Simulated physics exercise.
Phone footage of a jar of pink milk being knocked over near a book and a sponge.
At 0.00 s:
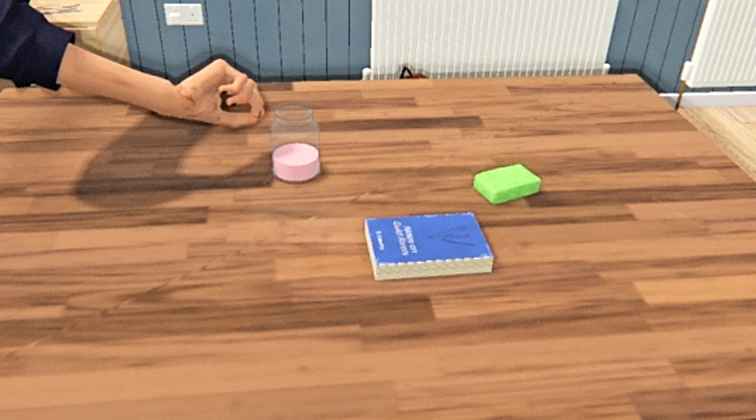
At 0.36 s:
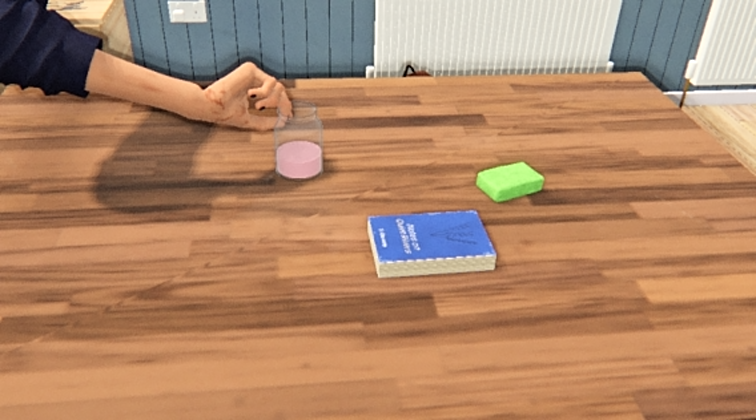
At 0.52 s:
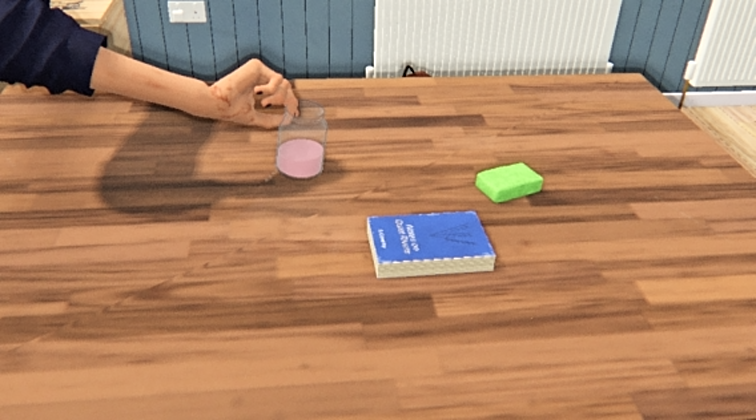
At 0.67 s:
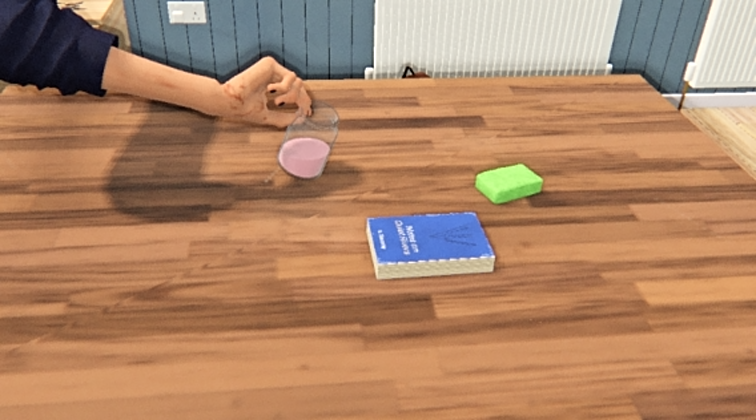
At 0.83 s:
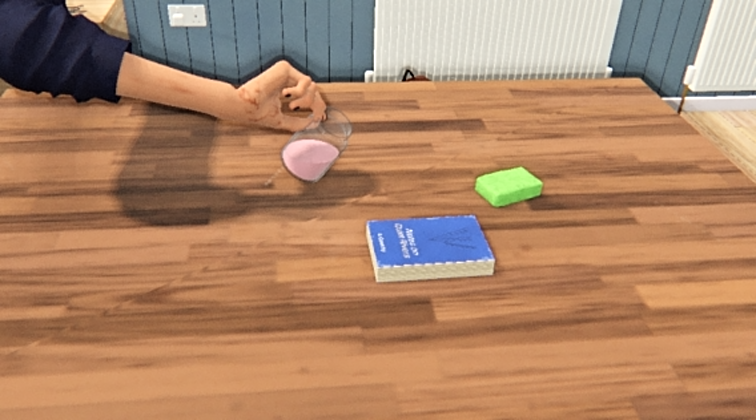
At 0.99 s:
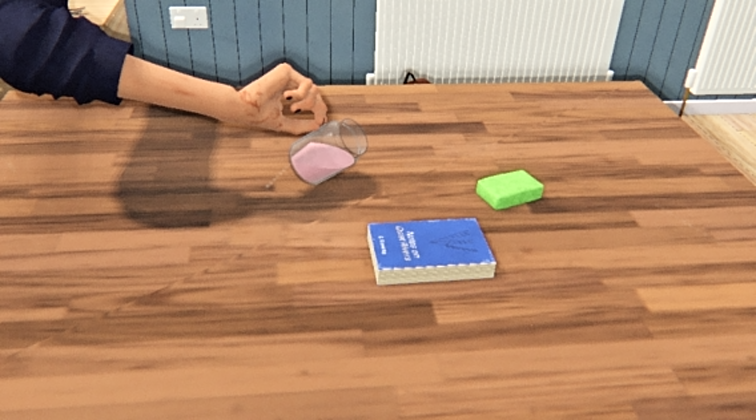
On a wooden table, a clear jar with a little pink milk stands upright to the left of a blue book and a green sponge. A hand reaches in from the left and pushes the jar near its top. The jar leans to the right, tilting further as the milk shifts inside.
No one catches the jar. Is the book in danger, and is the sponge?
Result: The book is moistened, the sponge is moistened.
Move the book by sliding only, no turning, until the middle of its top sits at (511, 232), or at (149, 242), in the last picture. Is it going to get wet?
The first try leaves it sitting in the spill; the second leaves it free of the spill.
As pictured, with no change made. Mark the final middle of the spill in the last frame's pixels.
Roughly at (514, 225).
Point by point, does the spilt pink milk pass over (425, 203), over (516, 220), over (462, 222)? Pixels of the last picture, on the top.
Checking each in turn gives in the spill, in the spill and in the spill.
After 1.6 s, the puddle covers about as much as a saucer; the book is wet; the sponge is wet.
After 2.3 s, the puddle covers about as much as a plate; the book is wet; the sponge is wet.
After 3.6 s, the puddle covers about as much as a plate; the book is wet; the sponge is wet.
